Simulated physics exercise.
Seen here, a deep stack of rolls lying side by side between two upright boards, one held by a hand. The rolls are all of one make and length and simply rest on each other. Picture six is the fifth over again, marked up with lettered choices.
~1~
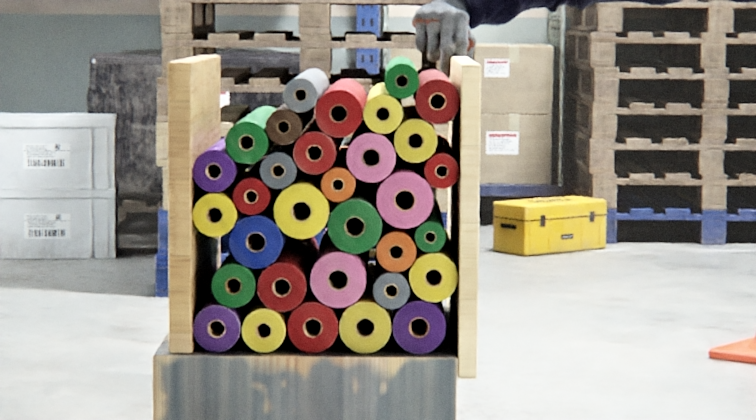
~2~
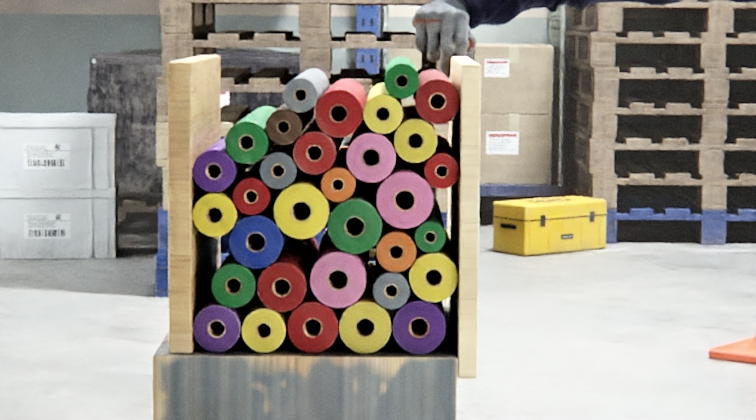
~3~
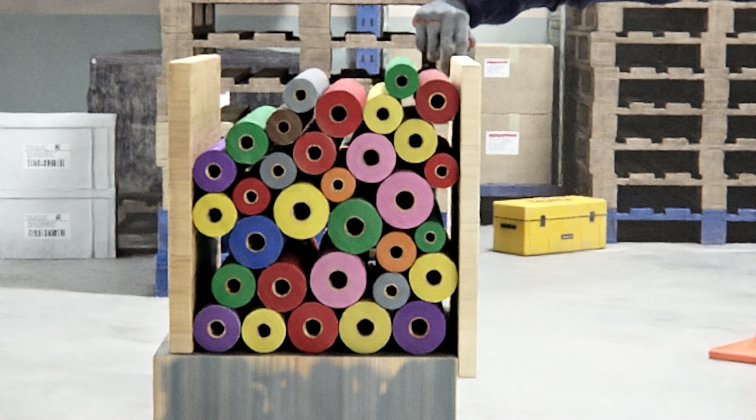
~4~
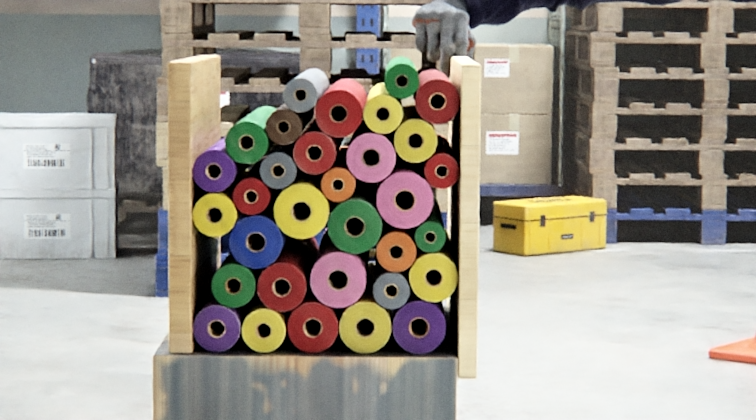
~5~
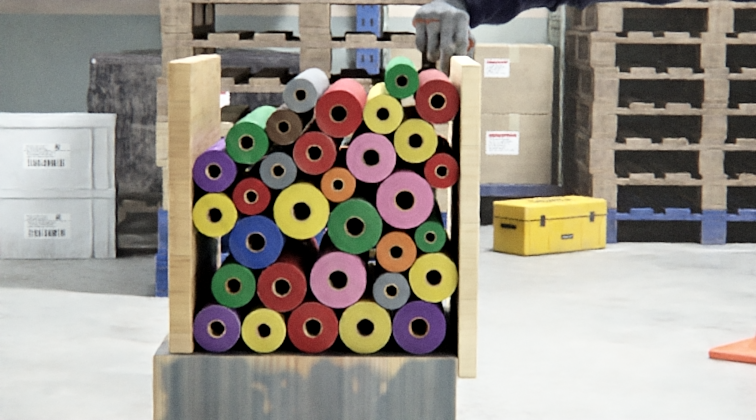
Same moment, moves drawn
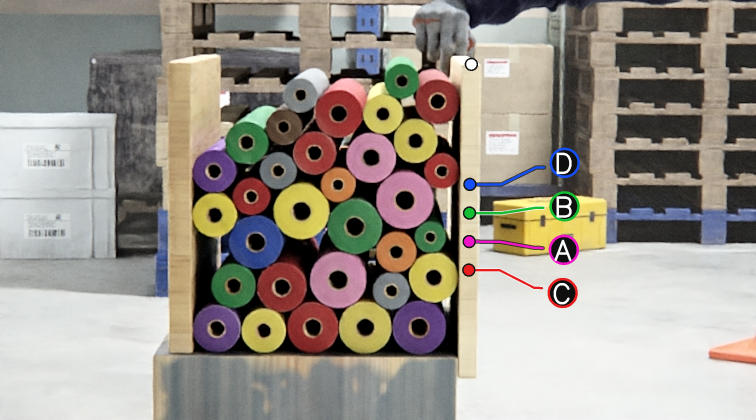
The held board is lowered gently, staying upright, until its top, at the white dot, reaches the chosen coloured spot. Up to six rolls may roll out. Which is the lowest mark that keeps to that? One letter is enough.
The lowest mark that will do is A.
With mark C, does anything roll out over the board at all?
At C: Yes.
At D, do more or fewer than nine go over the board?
Fewer than nine.
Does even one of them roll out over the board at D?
Yes, at D.
On the marked copy, A at (469, 241); B at (469, 213); C at (469, 270); D at (470, 184); the white dot at (471, 65).
Following A. Soon after the start, top of the board (461, 141).
Later, top of the board (460, 227).
In the end, top of the board (459, 240), five out over the board.
As for the rest, B four out over the board; C more than six out over the board; D two out over the board.
